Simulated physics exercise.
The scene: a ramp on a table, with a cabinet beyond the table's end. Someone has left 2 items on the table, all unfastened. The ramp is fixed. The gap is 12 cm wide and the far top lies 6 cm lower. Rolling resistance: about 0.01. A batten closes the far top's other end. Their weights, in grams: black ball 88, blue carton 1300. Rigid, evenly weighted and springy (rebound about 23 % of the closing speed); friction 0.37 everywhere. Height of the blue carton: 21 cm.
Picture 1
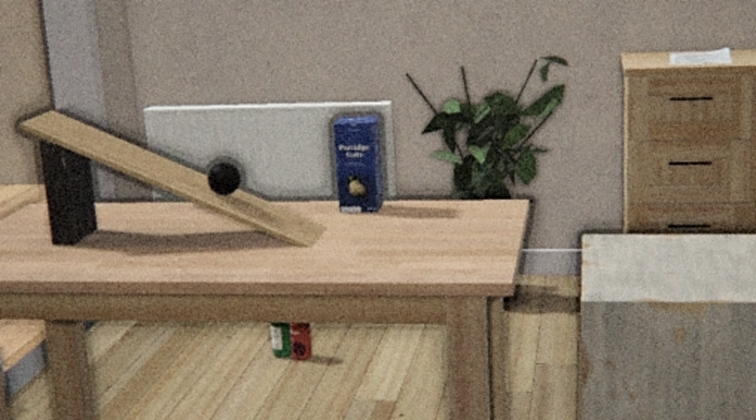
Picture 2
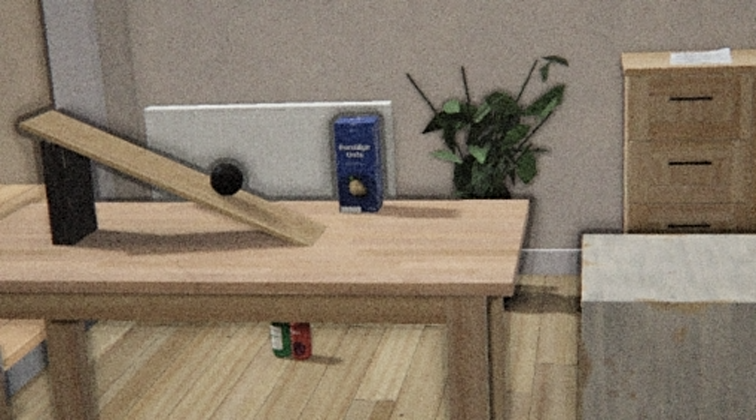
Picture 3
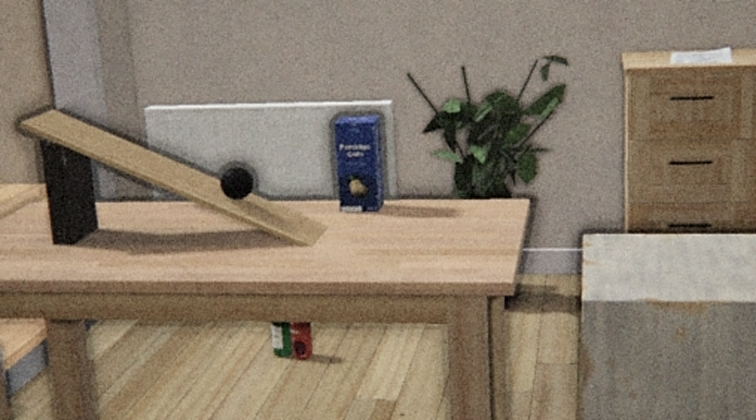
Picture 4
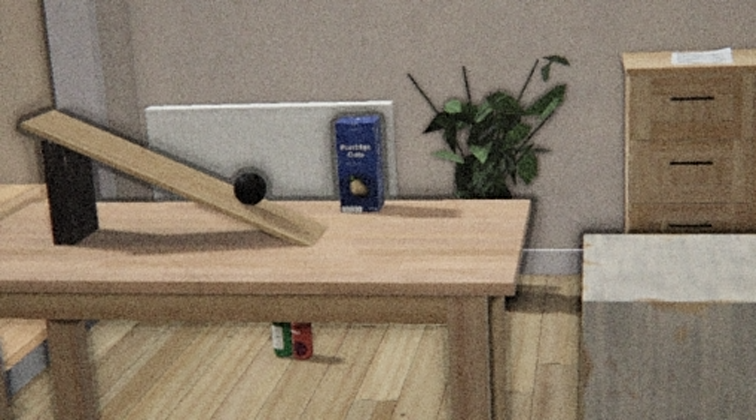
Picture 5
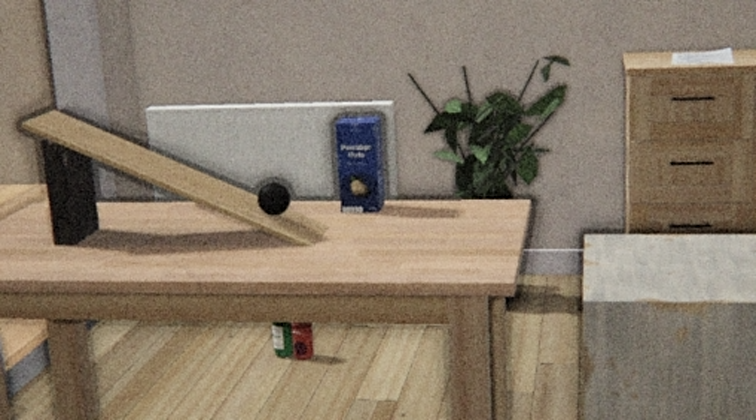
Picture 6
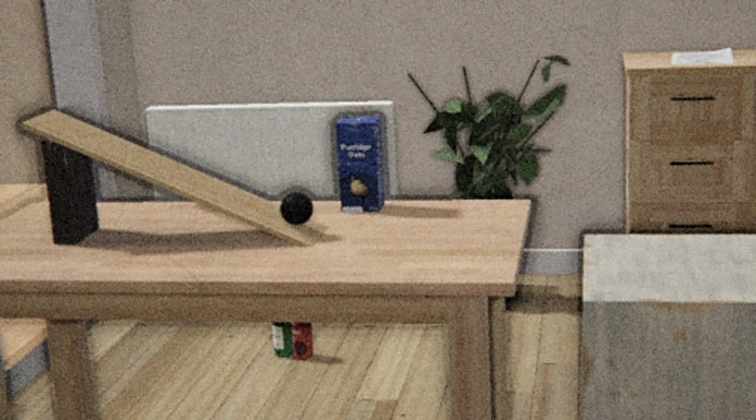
A room with beige walls and a plank floor is seen from the side of a light wooden table, with a leafy plant behind it and a drawer cabinet and pale block to the right. On the table, a wooden ramp on a black support slopes down to the right, near an upright blue carton. A black ball rolls down the ramp, slowly at first, then faster, while the camera stays practically still.
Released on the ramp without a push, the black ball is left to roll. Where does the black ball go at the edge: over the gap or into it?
The ball lands beyond it.
Then, 0.20 s on from there, edge 27 cm away; black ball near (393, 220).
Then, 0.40 s on from there, edge 6 cm away; black ball near (493, 220).
Then, 0.70 s on from there, 23 cm past the table's edge; black ball near (640, 248).
Then, 0.90 s on from there, 41 cm past the table's edge; black ball near (733, 248).
In the end, 55 cm past the table's edge; blue carton under 8 cm from the start.
